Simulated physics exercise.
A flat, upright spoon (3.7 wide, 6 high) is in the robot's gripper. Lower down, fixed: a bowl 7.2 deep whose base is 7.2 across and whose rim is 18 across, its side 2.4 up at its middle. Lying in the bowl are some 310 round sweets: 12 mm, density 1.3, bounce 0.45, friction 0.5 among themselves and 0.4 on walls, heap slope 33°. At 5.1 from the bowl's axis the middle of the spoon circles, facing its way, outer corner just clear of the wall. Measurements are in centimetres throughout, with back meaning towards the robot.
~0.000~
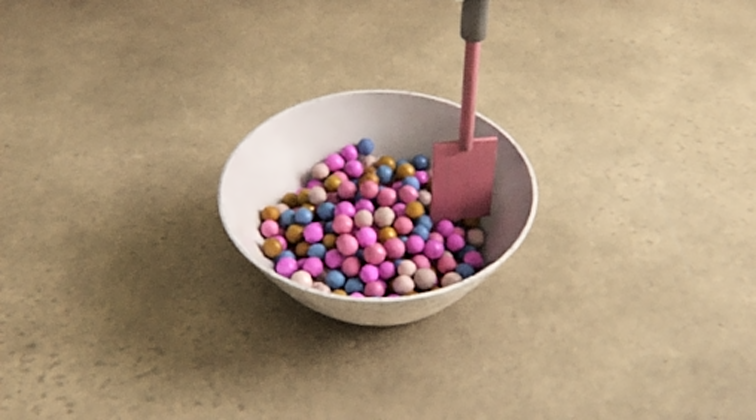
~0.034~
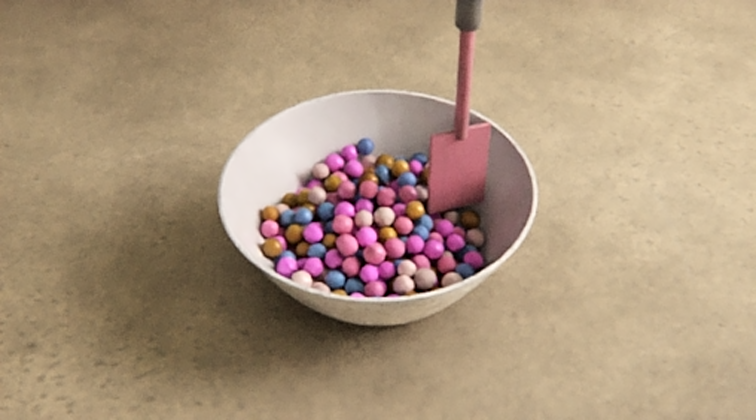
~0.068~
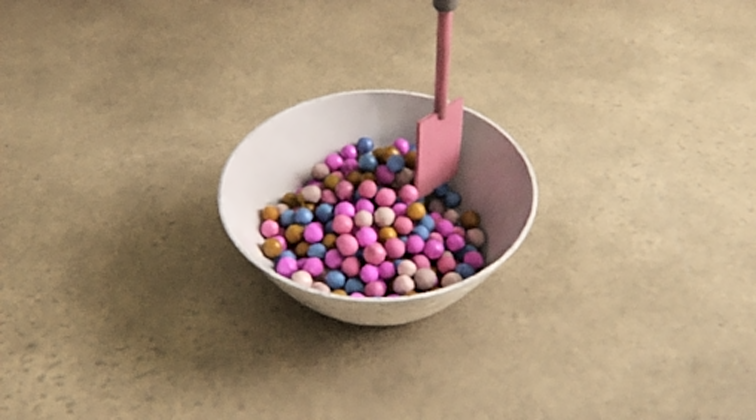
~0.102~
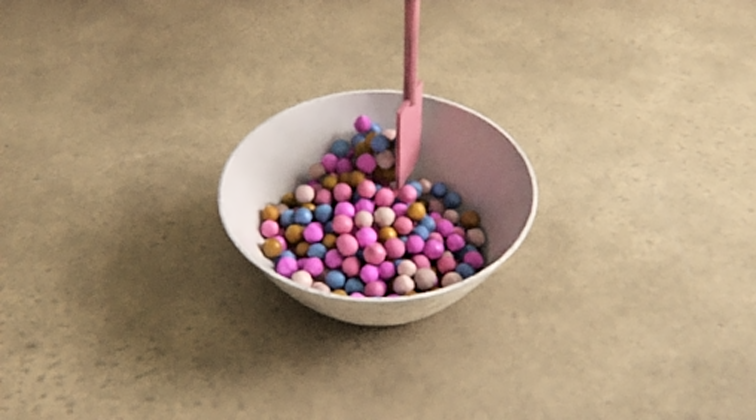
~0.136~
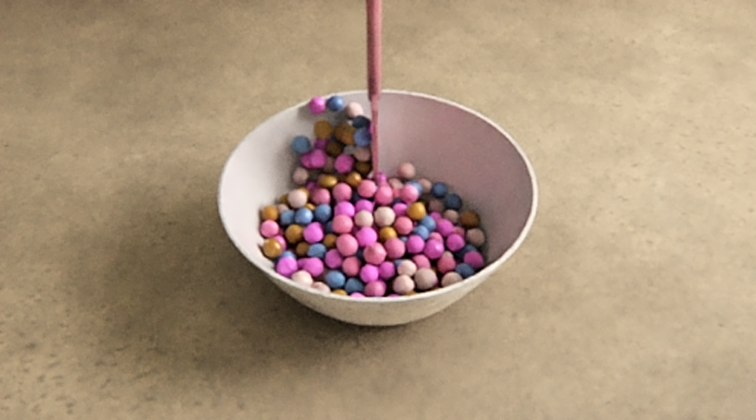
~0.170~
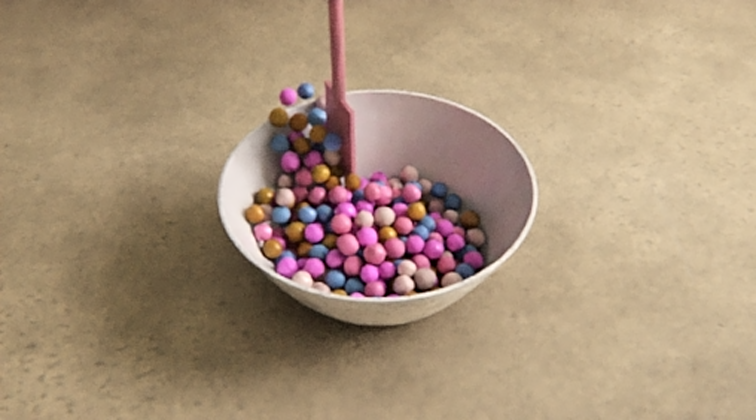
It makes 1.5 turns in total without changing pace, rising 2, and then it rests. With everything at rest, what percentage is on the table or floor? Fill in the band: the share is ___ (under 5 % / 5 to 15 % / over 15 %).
The share is 5 to 15 %.
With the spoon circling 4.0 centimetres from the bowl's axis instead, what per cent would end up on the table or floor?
Then about 10 per cent.
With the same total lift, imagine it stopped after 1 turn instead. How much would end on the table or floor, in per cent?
5 %.
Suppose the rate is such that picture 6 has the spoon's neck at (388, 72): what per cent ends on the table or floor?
Close to 0 in a hundred.
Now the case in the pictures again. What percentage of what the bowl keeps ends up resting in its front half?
Around 50 percent of it.
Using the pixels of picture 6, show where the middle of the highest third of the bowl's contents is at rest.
Close to (392, 229).
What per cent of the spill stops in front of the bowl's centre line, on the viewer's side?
70 per cent, roughly.
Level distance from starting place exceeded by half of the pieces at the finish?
Near 0 cm.
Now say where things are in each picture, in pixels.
The first frame shows spoon neck at (467, 120), 0° round; upper third of the load around (370, 219), from x 270 to 475, top at y 145; 312 in the bowl.
The second frame shows spoon neck at (462, 109), 10° round; upper third of the load around (372, 219), from x 270 to 475, top at y 145.
The third frame shows spoon neck at (441, 89), 35° round; upper third of the load around (369, 218), from x 270 to 475, top at y 145.
The fourth frame shows spoon neck at (410, 76), 59° round; upper third of the load around (364, 217), from x 270 to 475, top at y 125.
The fifth frame shows spoon neck at (374, 71), 84° round; upper third of the load around (353, 217), from x 270 to 475, top at y 105.
The sixth frame shows spoon neck at (338, 75), 108° round; upper third of the load around (336, 215), from x 255 to 475, top at y 90; 312 in the bowl.
After 0.40 s, 275° round, highest piece 9 above the table; 296 in the bowl, 9 on the table or floor, 7 in flight or on the tool.
After 0.63 s, 82° round, highest piece 6 above the table; 288 in the bowl, 24 on the table or floor.
After 0.95 s, 180° round, highest piece 5 above the table; 288 in the bowl, 24 on the table or floor.
After 1.65 s, 180° round, highest piece 5 above the table; 288 in the bowl, 24 on the table or floor.
At rest, 288 in the bowl, 24 on the table or floor. That is 8 % on the table or floor.
